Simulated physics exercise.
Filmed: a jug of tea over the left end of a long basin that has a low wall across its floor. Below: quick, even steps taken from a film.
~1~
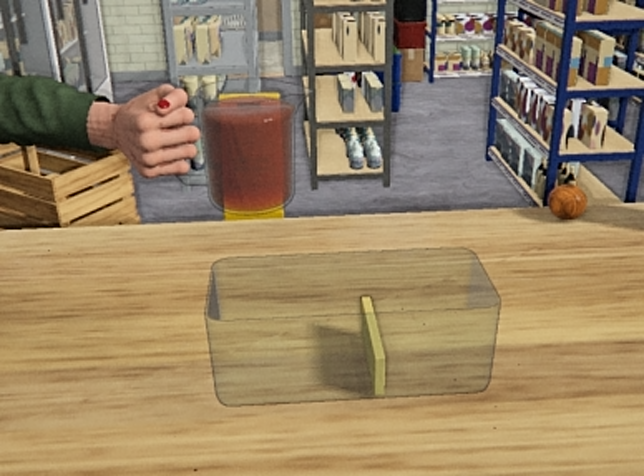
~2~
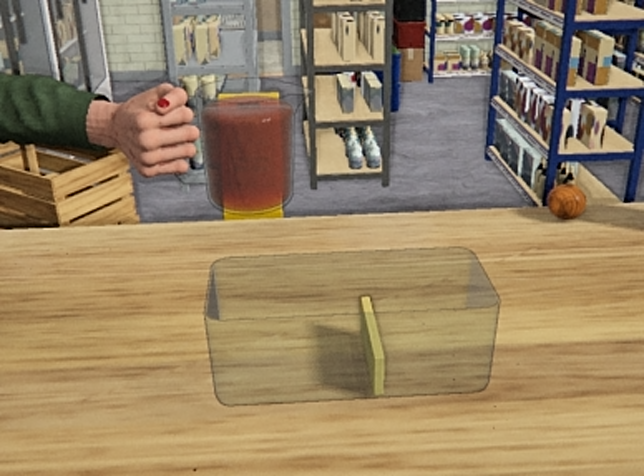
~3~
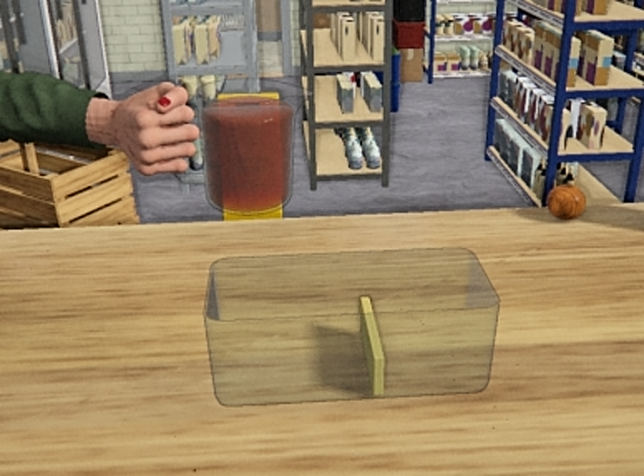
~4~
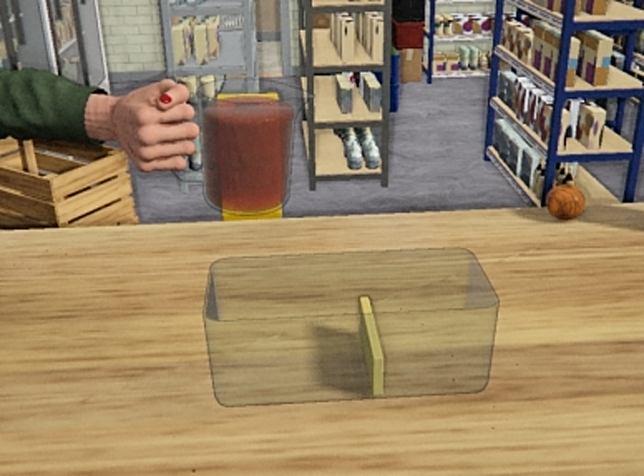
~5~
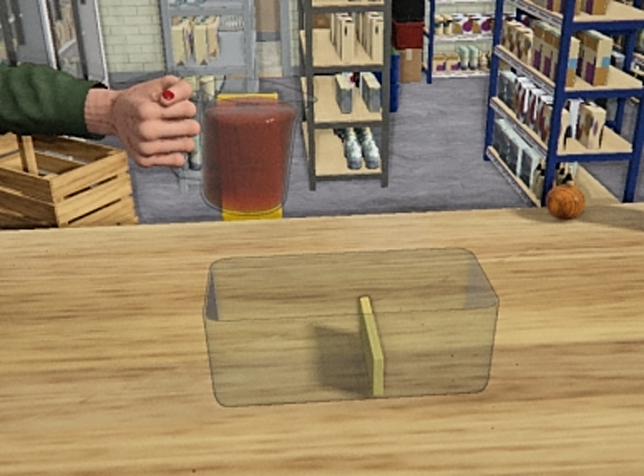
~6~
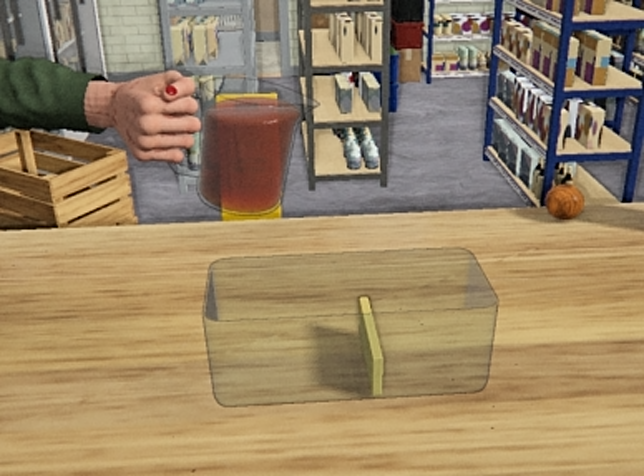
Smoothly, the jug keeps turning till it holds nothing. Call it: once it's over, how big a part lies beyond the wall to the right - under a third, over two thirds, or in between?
Over two thirds.
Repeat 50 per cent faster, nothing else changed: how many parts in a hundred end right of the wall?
Roughly 75 in a hundred.
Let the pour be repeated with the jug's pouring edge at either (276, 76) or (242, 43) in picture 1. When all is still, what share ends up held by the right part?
Roughly 20 percent on the first try and 5 percent on the second.
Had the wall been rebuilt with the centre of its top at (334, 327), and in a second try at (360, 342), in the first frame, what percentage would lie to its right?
Well, it's close to 95 per cent for the first one, then 85 per cent for the other.
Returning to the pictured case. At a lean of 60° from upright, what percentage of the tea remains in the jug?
Around 85 in a hundred has not poured out yet.
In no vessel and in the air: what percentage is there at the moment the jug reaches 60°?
It's close to 15 percent.
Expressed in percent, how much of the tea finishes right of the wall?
75 % or thereabouts.
A moment on, the tilt is 60° and 84 per cent is still to pour, 0 is left of the wall and 2 right of it.
Next, the tilt is 90° and 39 per cent is still to pour, 1 is left of the wall and 38 right of it.
Then the tilt is 96° and 8 per cent is still to pour, 11 is left of the wall and 74 right of it.
Later the tilt is 96° and 1 per cent is still to pour, 22 is left of the wall and 76 right of it.
At rest 23 per cent lies left of the wall, 76 right of it and 1 outside.
